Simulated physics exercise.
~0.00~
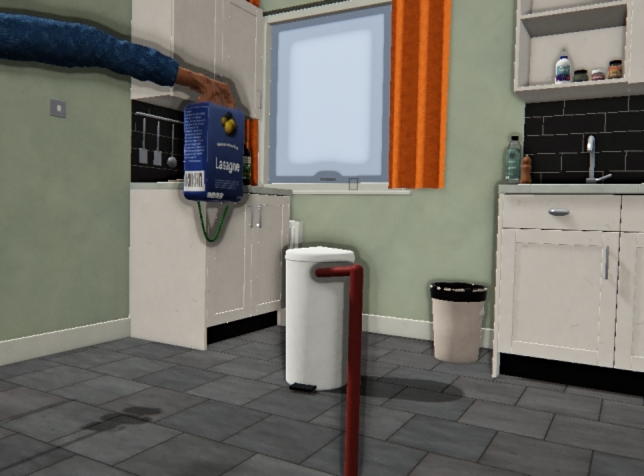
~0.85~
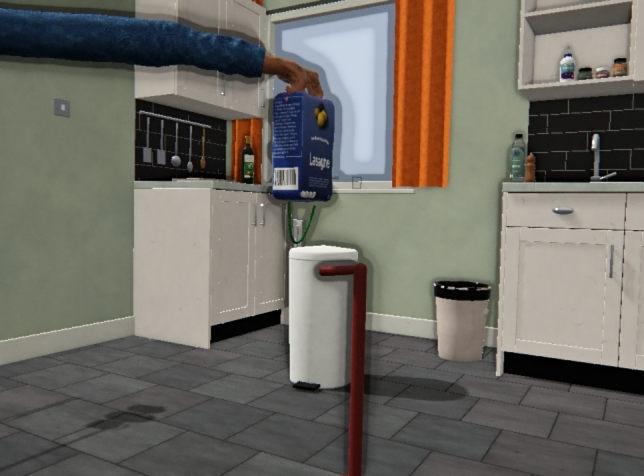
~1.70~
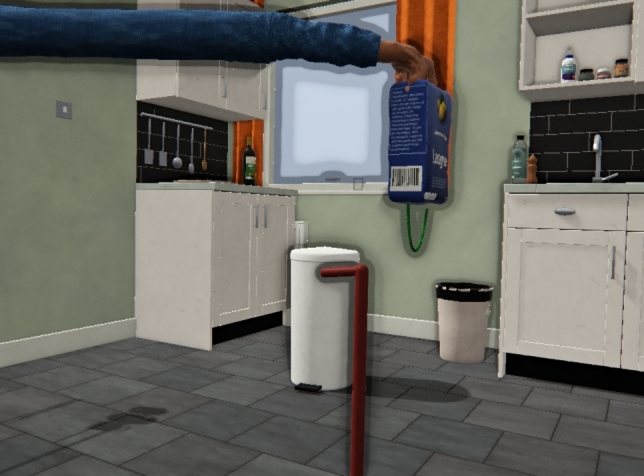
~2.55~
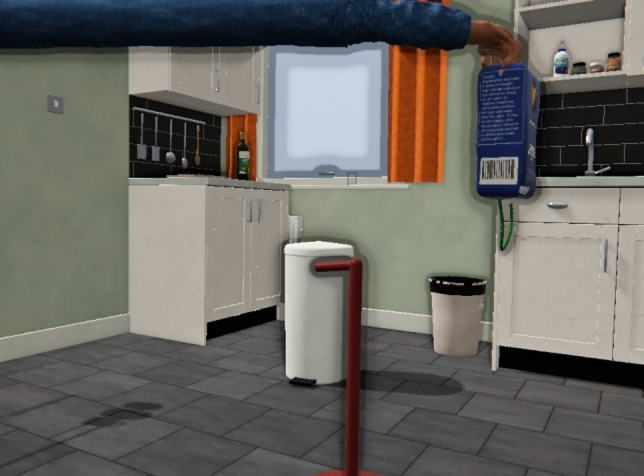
An arm in a dark blue sleeve reaches in from the left across a pale green kitchen, holding a blue lasagne packet with a green loop hanging beneath it. The view, swaying slightly, faces a window with orange curtains, white cupboards on both sides, a white bin and a smaller black-rimmed one. In front, a dark red post with a sideways hook stands on the grey tiles. The hand carries the packet rightward, above the hook and then over the post. The loop passes clear, and the packet ends upright beyond the post, before the right-hand cupboards.
